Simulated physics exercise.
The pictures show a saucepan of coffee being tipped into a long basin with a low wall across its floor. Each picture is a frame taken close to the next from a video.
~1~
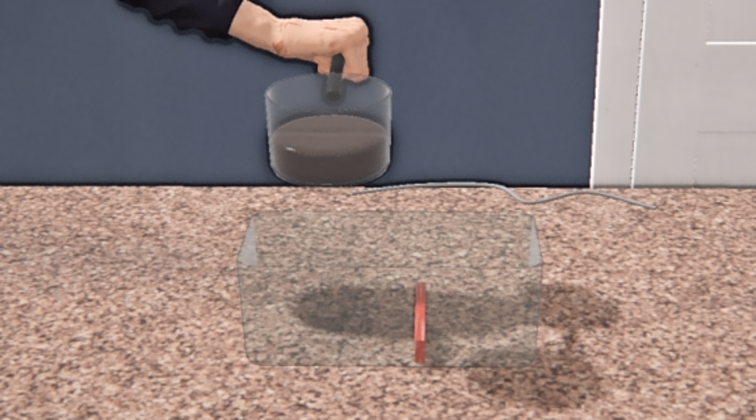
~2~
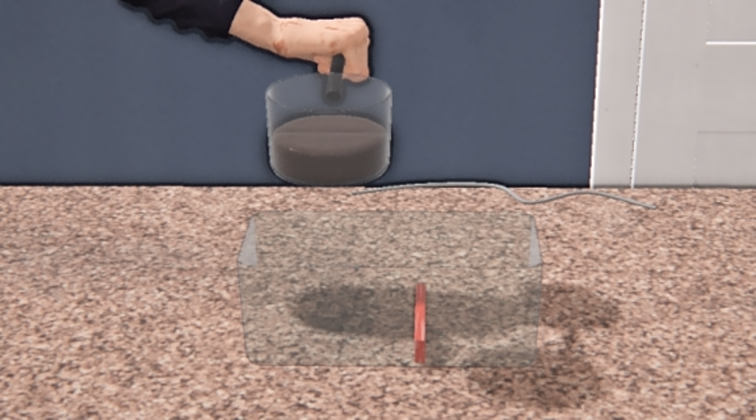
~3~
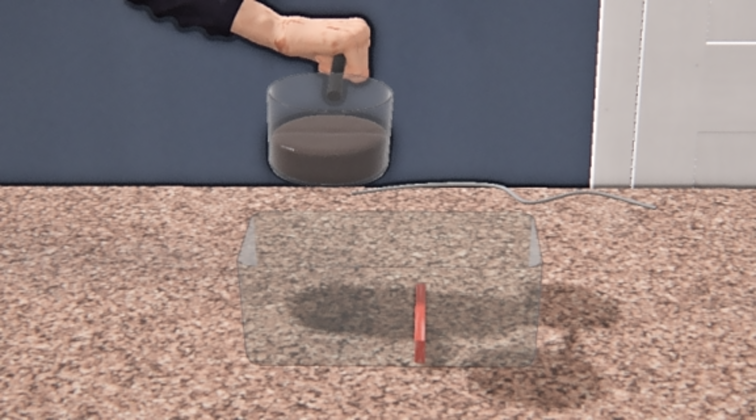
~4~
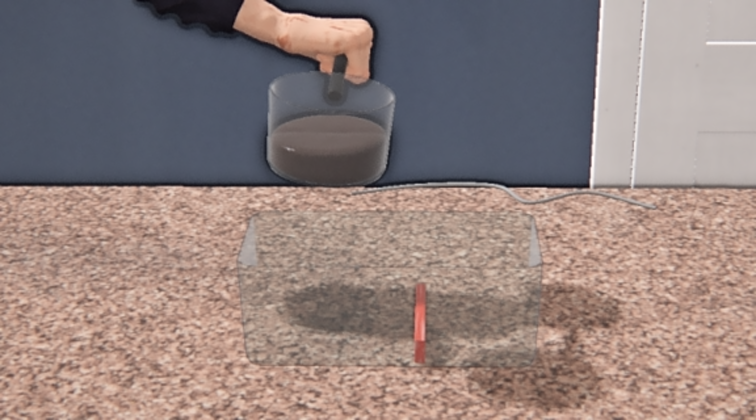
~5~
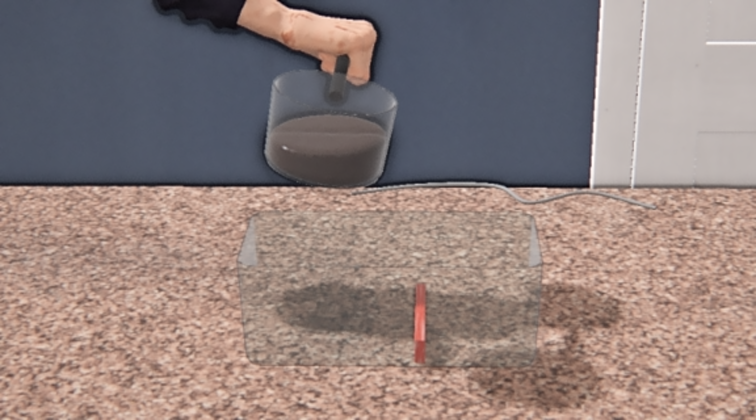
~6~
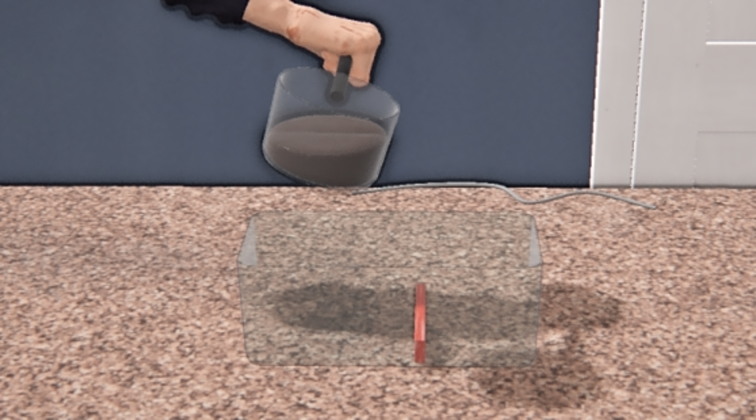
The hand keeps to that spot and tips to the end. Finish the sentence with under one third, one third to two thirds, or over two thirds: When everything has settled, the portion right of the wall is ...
When everything has settled, the portion right of the wall is over two thirds.
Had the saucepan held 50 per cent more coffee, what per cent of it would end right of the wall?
Estimated share: Close to 75 per cent.
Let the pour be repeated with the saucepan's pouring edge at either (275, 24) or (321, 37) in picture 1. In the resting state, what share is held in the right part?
Estimate: 15 per cent, then 10 per cent.
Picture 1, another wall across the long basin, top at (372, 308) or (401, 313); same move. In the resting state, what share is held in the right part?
In order, near 95 and 90 in a hundred.
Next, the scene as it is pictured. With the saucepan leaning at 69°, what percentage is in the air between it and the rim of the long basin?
Roughly 20 per cent.
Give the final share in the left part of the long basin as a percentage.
Close to 20 in a hundred.
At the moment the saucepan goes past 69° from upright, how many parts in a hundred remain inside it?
Still holding around 80 %, give or take.
A moment on, the tilt is 69° and 80 per cent is still to pour, 1 is left of the wall and 1 right of it.
Next, the tilt is 102° and 20 per cent is still to pour, 9 is left of the wall and 56 right of it.
Then the tilt is 110° and 0 per cent is still to pour, 19 is left of the wall and 79 right of it.
Later the tilt is 110° and 0 per cent is still to pour, 21 is left of the wall and 79 right of it.
At rest 21 per cent lies left of the wall, 79 right of it and 0 outside.
